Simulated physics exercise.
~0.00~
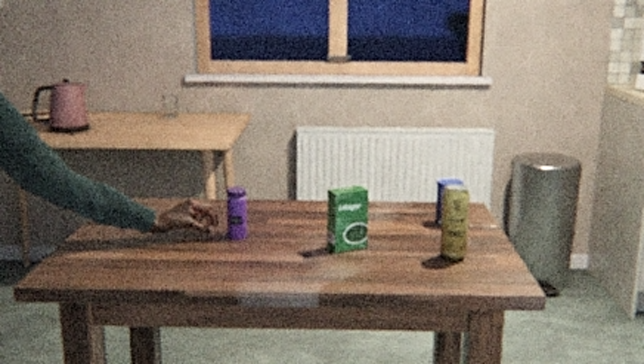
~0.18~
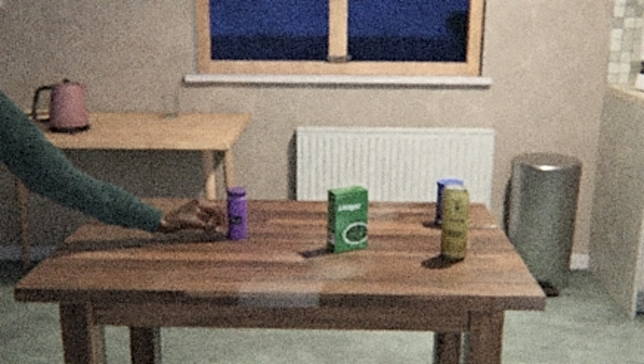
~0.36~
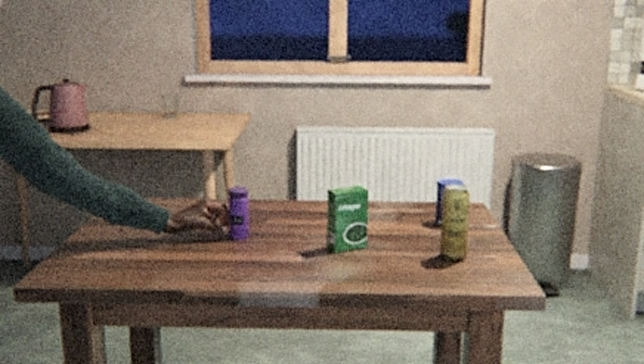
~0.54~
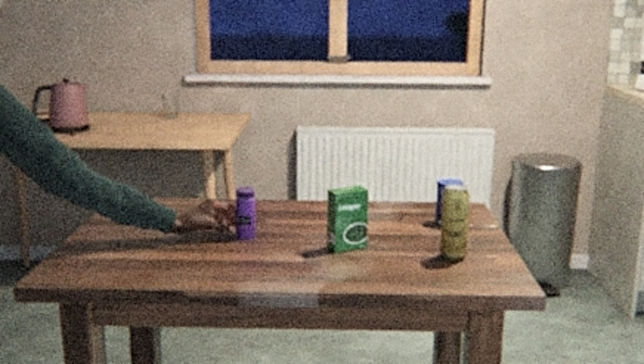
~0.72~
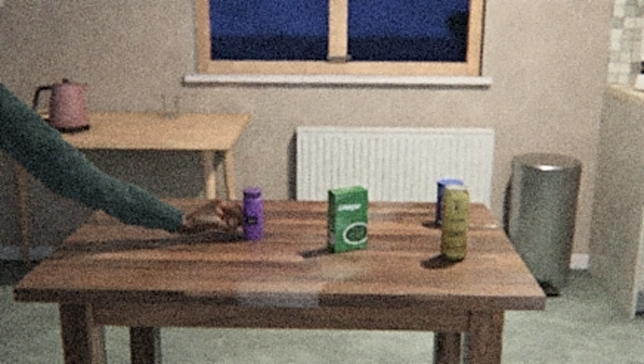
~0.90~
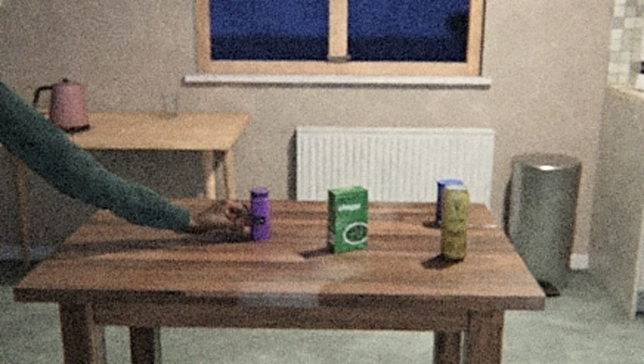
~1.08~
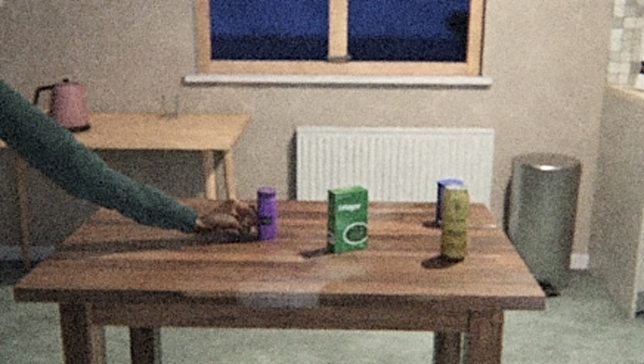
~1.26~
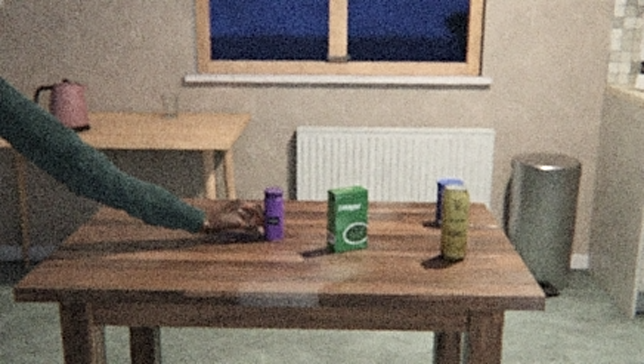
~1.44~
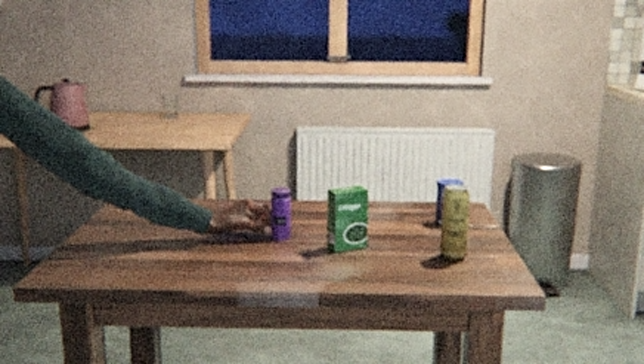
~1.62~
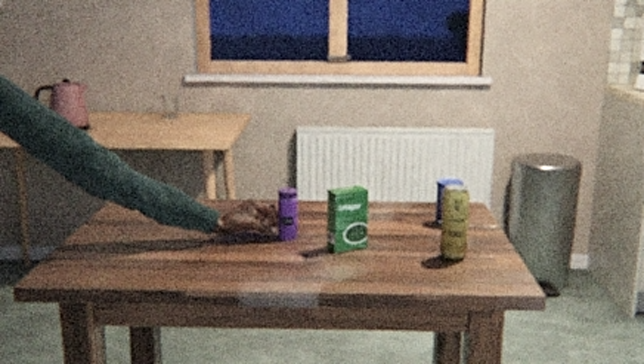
A hand in a green sleeve reached in from the left and slowly pushed a purple shaker to the right across a wooden table, and it ended still upright, close to the green packet, while the yellow can and blue tin stayed put.
